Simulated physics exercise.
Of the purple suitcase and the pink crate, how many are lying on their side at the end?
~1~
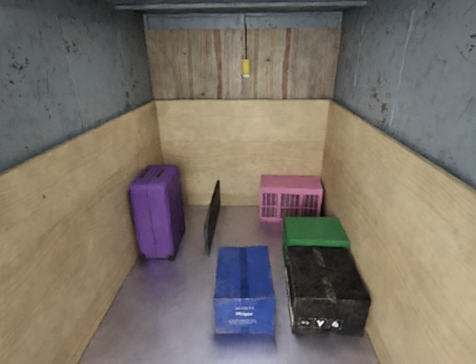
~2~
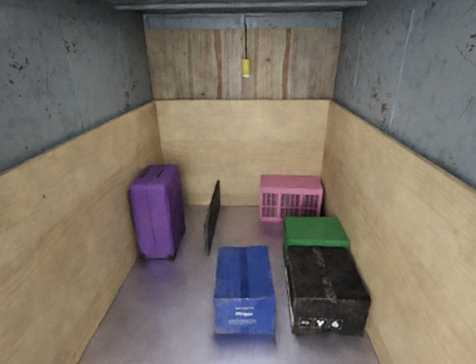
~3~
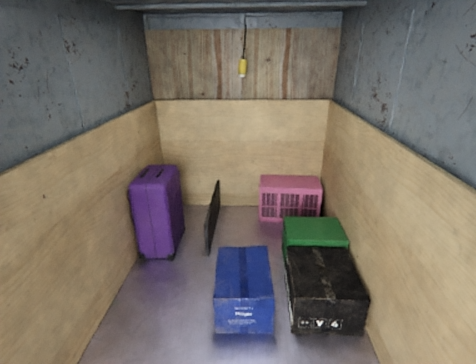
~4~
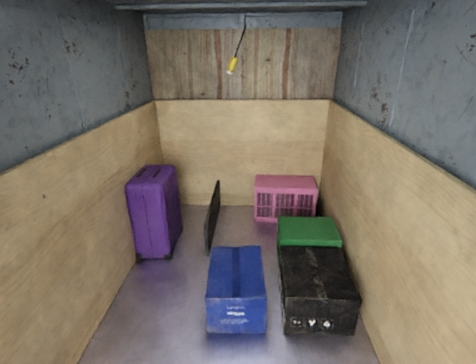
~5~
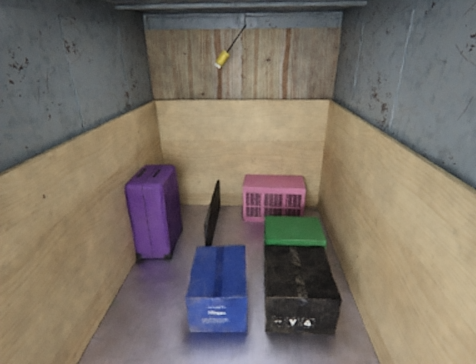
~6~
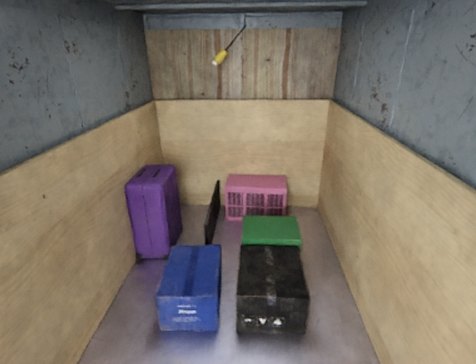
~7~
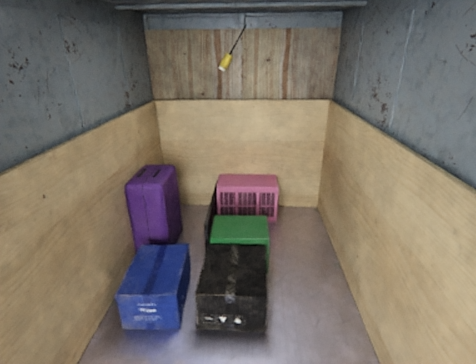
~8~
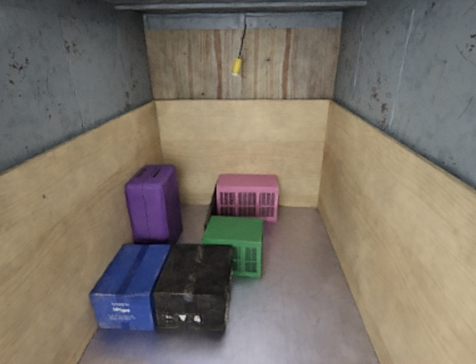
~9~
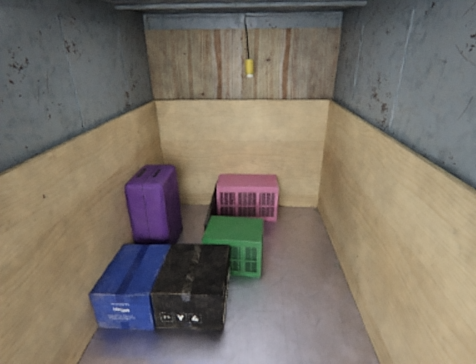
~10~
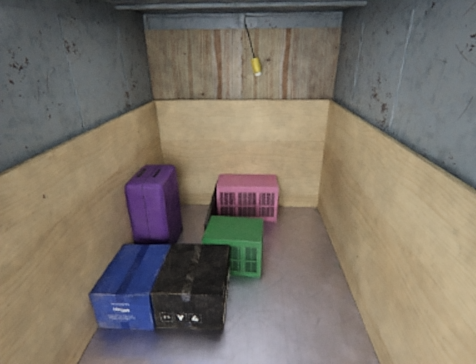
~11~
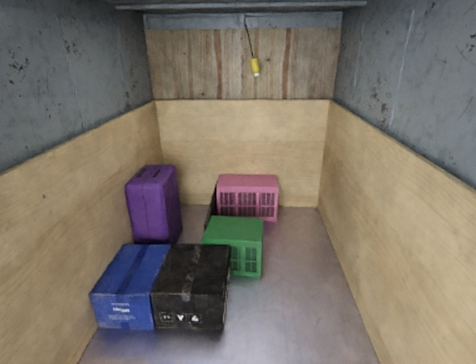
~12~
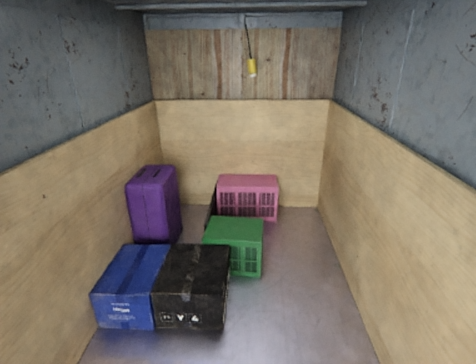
None of them are. The purple suitcase stays standing in its place, and the pink crate slides left but remains upright.
